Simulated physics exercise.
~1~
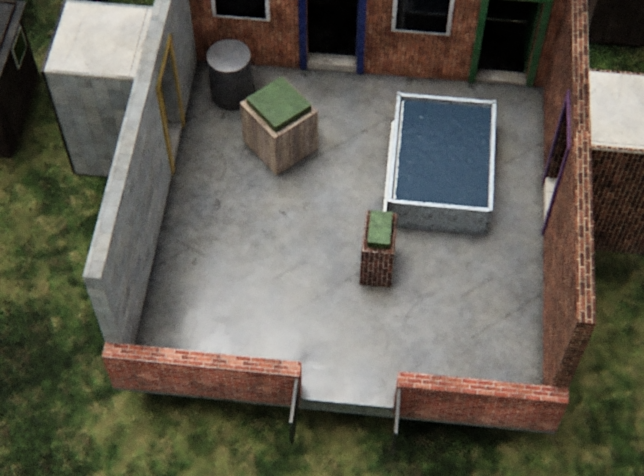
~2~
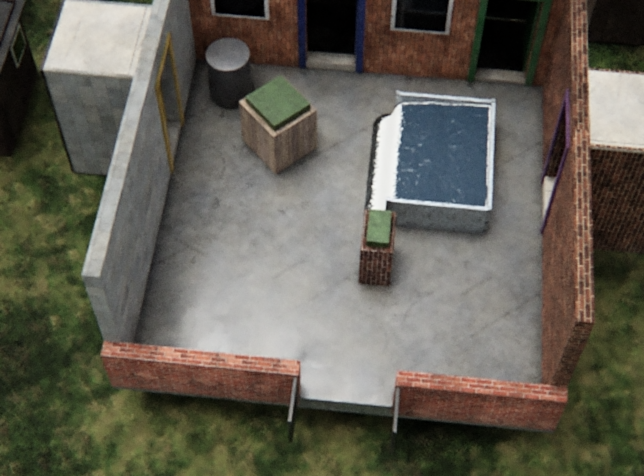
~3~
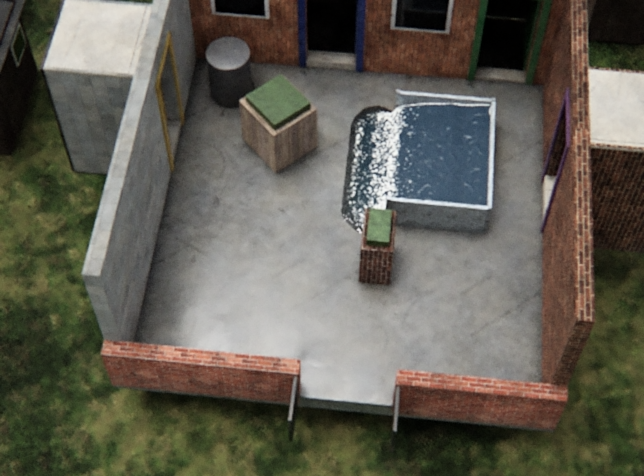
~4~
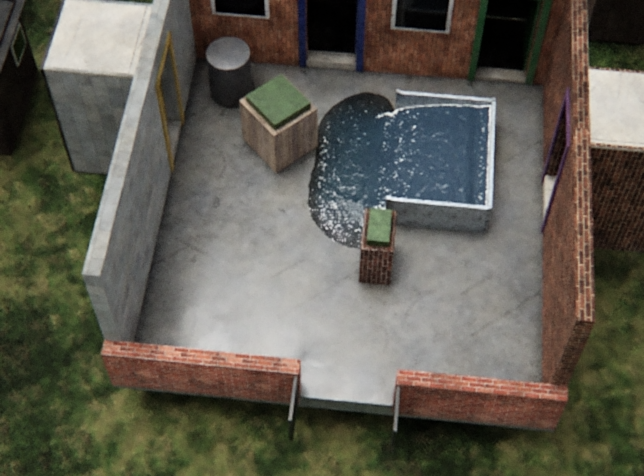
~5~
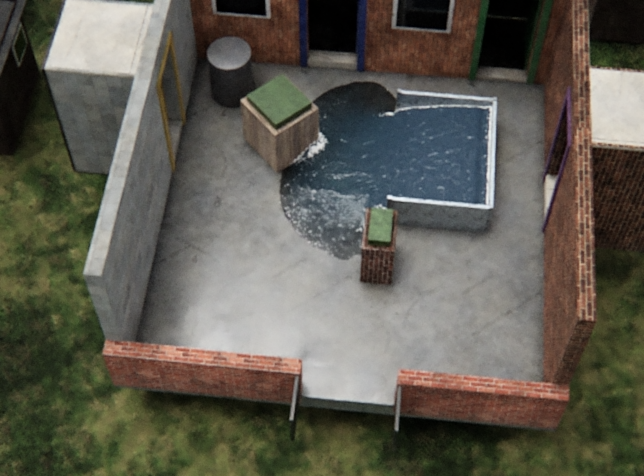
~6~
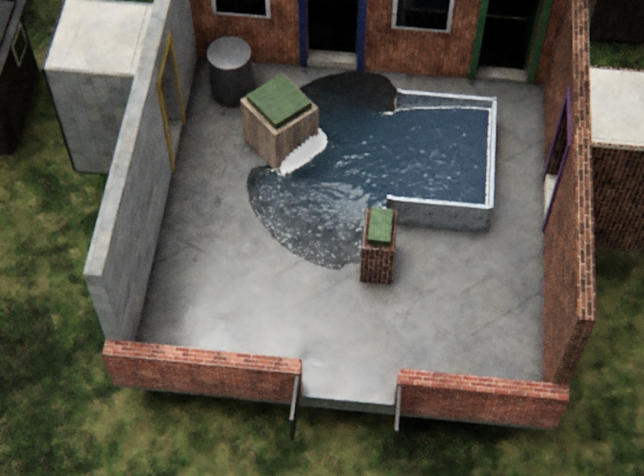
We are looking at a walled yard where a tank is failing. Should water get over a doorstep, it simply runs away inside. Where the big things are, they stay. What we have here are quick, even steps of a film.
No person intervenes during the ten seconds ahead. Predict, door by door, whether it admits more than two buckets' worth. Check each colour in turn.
One by one: Purple door: Within two buckets; green door: Within two buckets; blue door: Within two buckets; yellow door: Within two buckets.
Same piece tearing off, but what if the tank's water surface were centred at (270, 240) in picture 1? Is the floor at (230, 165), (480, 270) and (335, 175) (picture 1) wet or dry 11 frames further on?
In that order: Reached by the flood, not reached, not reached.
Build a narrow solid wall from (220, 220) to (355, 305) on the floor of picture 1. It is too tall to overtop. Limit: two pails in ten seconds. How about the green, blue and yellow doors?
Log - green: Below the line; blue: Below the line; yellow: Above the line.
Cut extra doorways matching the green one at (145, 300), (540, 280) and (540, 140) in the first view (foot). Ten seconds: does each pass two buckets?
Well, the first is above the limit, the next is below the limit, and the last is below the limit.
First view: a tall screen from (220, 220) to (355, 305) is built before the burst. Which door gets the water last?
It turns out to be the purple one.
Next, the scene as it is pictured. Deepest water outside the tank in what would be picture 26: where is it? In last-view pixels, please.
My finger goes to (131, 365).
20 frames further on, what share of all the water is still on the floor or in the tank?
Estimate: 100 per cent.
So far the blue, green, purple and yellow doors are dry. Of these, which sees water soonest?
Looks like the door marked blue gets there first.
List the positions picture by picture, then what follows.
Still water in the water tank at (443, 153), in the first picture.
Water pours out at (394, 161) and has run to a hidden place, in the second picture.
Water pours out at (394, 162) and has run to (359, 226), in the third picture.
Water pours out at (394, 163) and has run to (326, 226), in the fourth picture.
The front is at (295, 220), out from the gap at (395, 163), in the fifth picture.
The front is at (260, 210), out from the gap at (395, 163), in the sixth picture.
A moment on, water covers 35 % of the floor; the purple door not reached, the green door not reached, the blue door wet at the sill, nothing in, the yellow door not reached.
Next, water covers 45 % of the floor; the purple door not reached, the green door not reached, the blue door wet at the sill, nothing in, the yellow door wet at the sill, nothing in.
Then, water covers 55 % of the floor; the purple door not reached, the green door not reached, the blue door under two buckets in, the yellow door under two buckets in.
Later, water covers 80 % of the floor; the purple door not reached, the green door wet at the sill, nothing in, the blue door under two buckets in, the yellow door under two buckets in.
In the end, water covers 100 % of the floor; the purple door wet at the sill, nothing in, the green door wet at the sill, nothing in, the blue door under two buckets in, the yellow door under two buckets in.
